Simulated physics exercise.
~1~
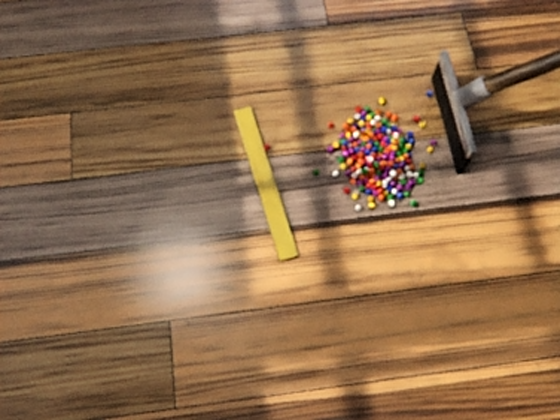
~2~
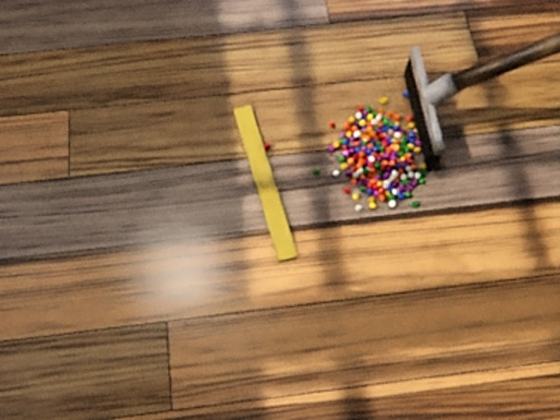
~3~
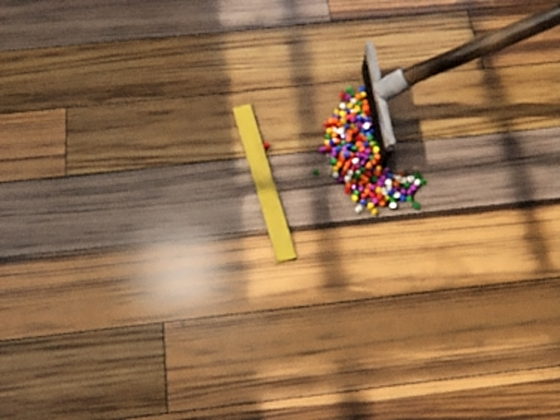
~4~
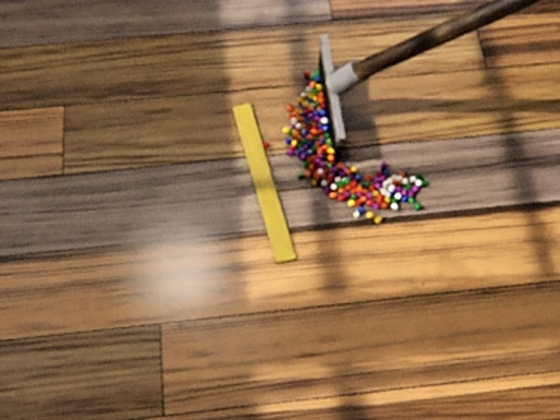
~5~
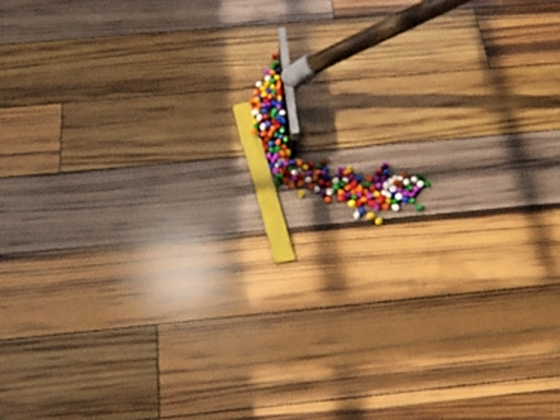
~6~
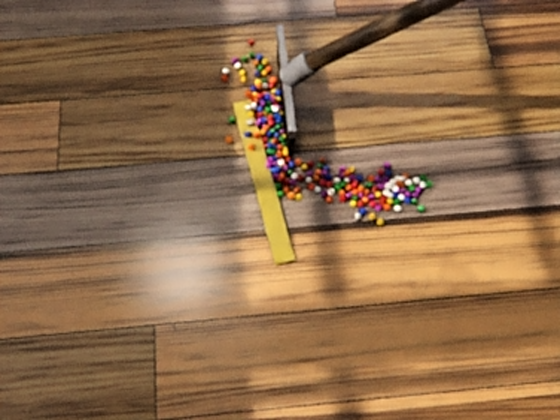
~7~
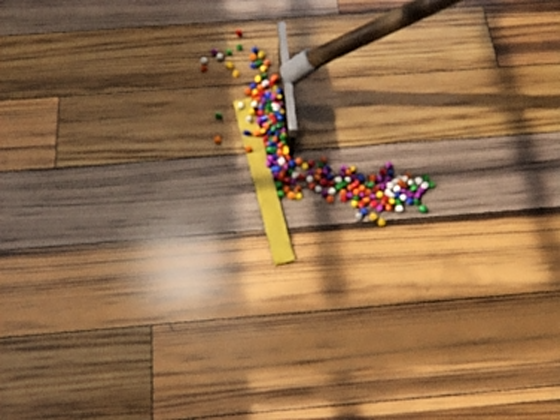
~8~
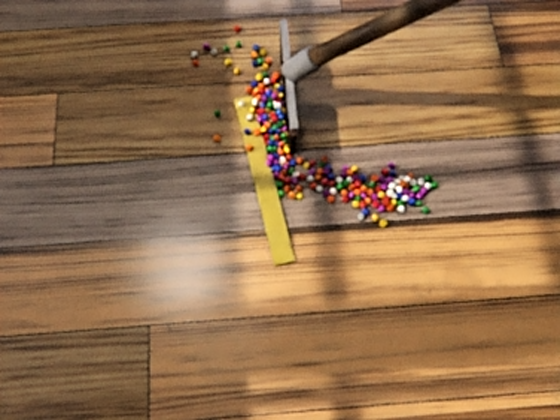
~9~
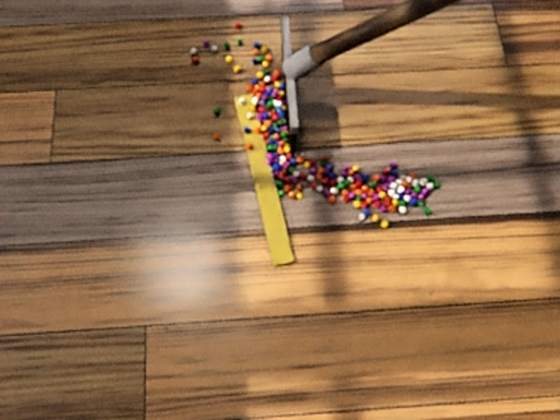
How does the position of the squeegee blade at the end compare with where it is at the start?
At the start the blade stands to the right of the bead pile, well away from the yellow strip. At the end it is farther left and slightly higher in view, close to the upper end of the strip.
On a wooden floor, a squeegee sweeps colorful beads left, leaving many trailing beside a yellow strip.
